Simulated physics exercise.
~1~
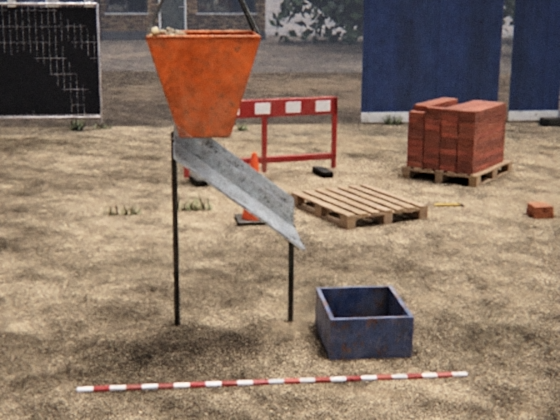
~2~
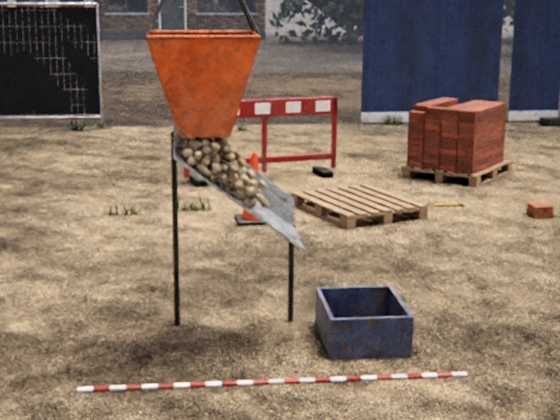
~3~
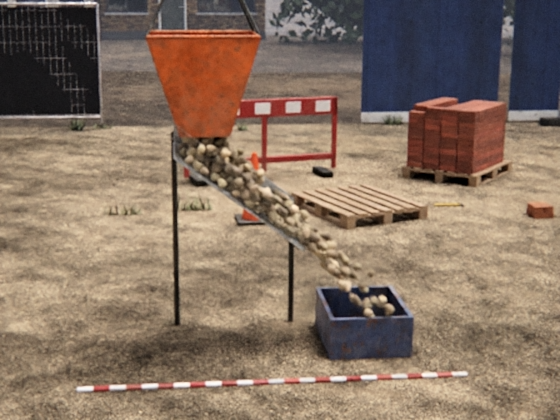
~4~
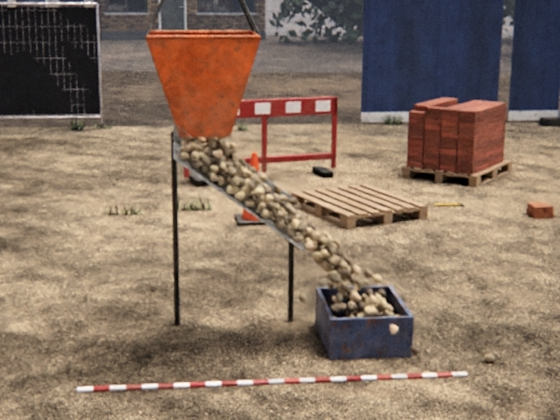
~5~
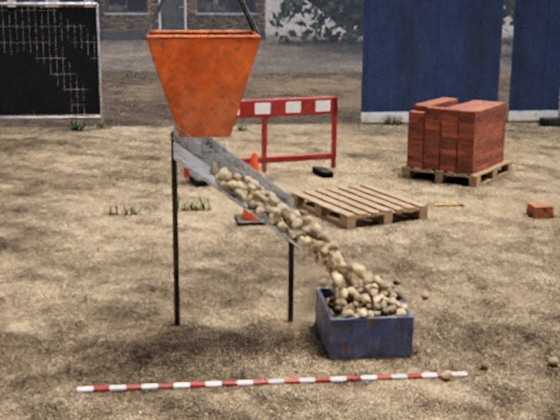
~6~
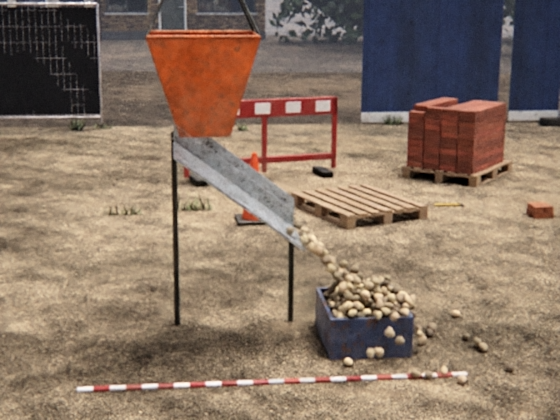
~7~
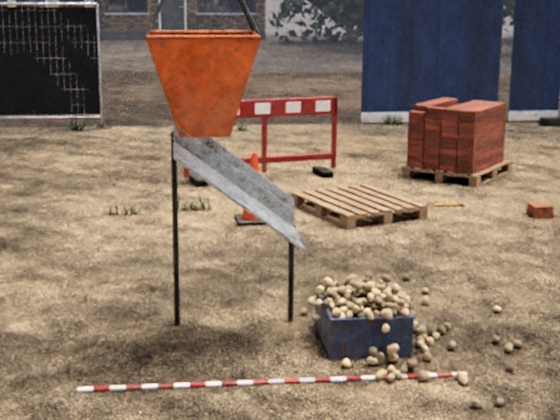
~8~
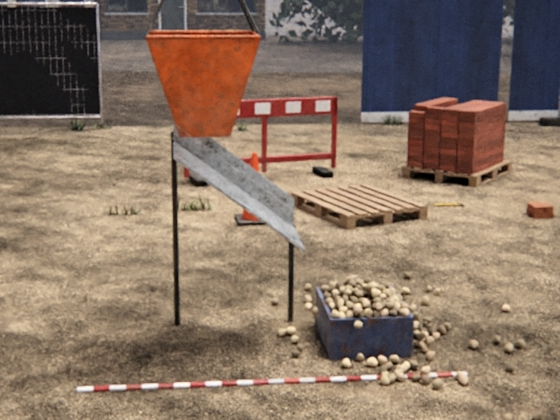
At first, an orange skip hangs over a sloping steel chute, with an empty blue bin on the sandy ground below and a red and white staff lying in front. Pale, rounded cobbles pour from the bottom of the skip and slide down the chute to the right. They drop off its lower end into the bin, which steadily fills. As the last ones leave the steel, the stones heap above the rim and some spill over and scatter. The chute ends up bare, with most cobbles piled in the bin and others lying around it, mainly in front and to the right.
